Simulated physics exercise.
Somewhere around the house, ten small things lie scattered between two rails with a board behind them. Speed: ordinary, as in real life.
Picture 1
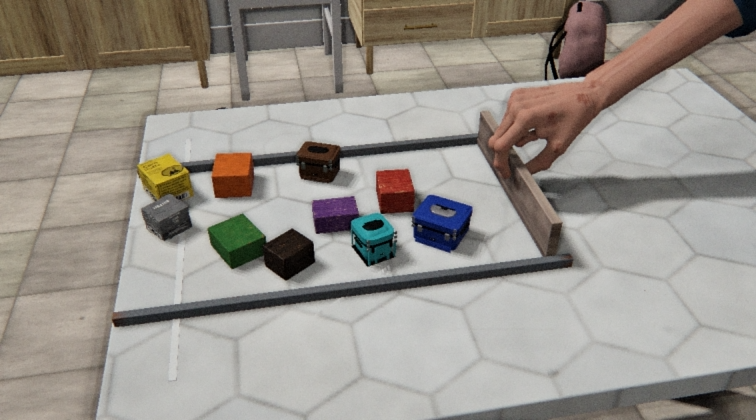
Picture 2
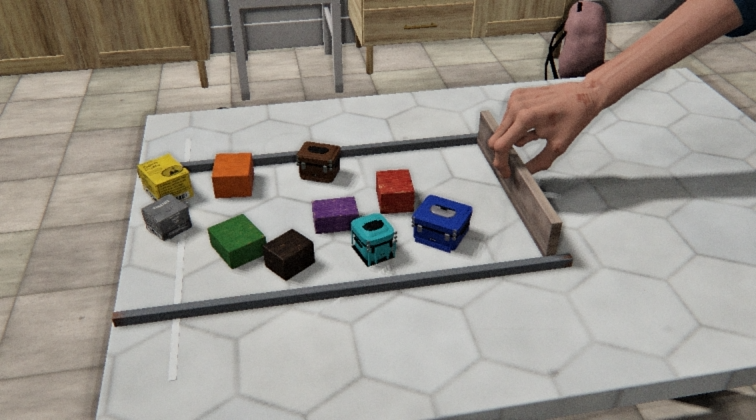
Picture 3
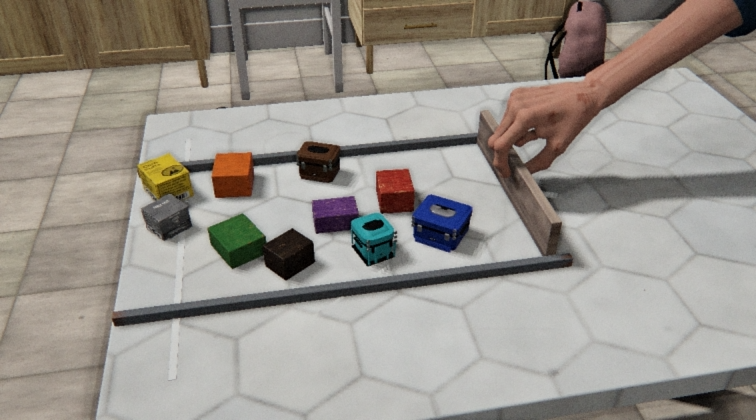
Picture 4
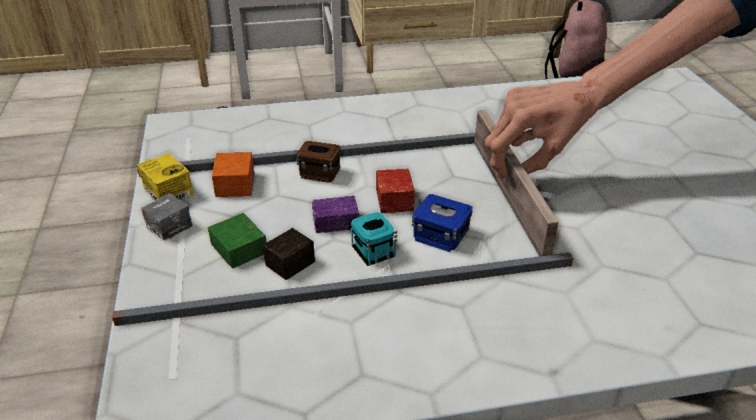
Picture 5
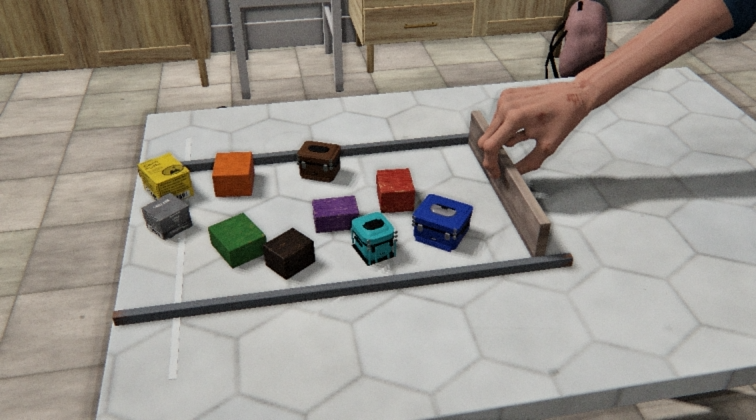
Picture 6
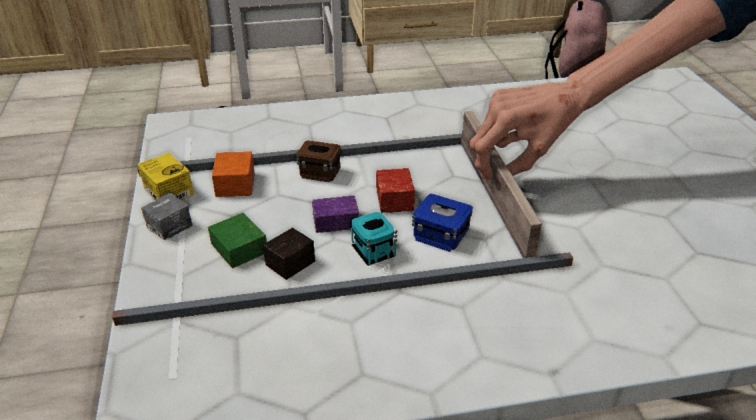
A hand held a wooden board upright at the right end of two rails, then slid it slightly left toward ten scattered colourful blocks and little cases, which stayed where they were on the table.
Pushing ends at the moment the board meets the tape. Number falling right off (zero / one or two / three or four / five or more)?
Five or more.
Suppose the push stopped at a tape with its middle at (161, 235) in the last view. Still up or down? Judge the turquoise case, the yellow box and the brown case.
The turquoise case? It is safe. The yellow box? It does not stay. The brown case? It is safe.
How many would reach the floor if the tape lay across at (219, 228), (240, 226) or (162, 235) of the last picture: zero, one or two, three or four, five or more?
One to two; none; five or more.
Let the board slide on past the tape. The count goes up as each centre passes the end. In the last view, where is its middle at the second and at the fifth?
It sits around (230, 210) and after that around (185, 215).
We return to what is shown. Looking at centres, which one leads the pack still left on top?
Looks like the black block to me.
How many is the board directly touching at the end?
It ends up touching 4.
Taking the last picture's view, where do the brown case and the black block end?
About (163, 181), and the other about (117, 293).
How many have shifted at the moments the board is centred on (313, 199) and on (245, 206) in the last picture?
Counting first: 7, next 10.
Soon after, none off yet; yellow box at rest near (166, 180); grey box at rest near (167, 216); orange block at rest near (234, 174).
Then, none off yet; yellow box moved about its own width near (137, 179); grey box moved about its own width near (126, 219); orange block moved about its own width near (174, 180).
At rest, the number that fall off is five or more; fallen, purple block, green block, orange block, grey box and yellow box.
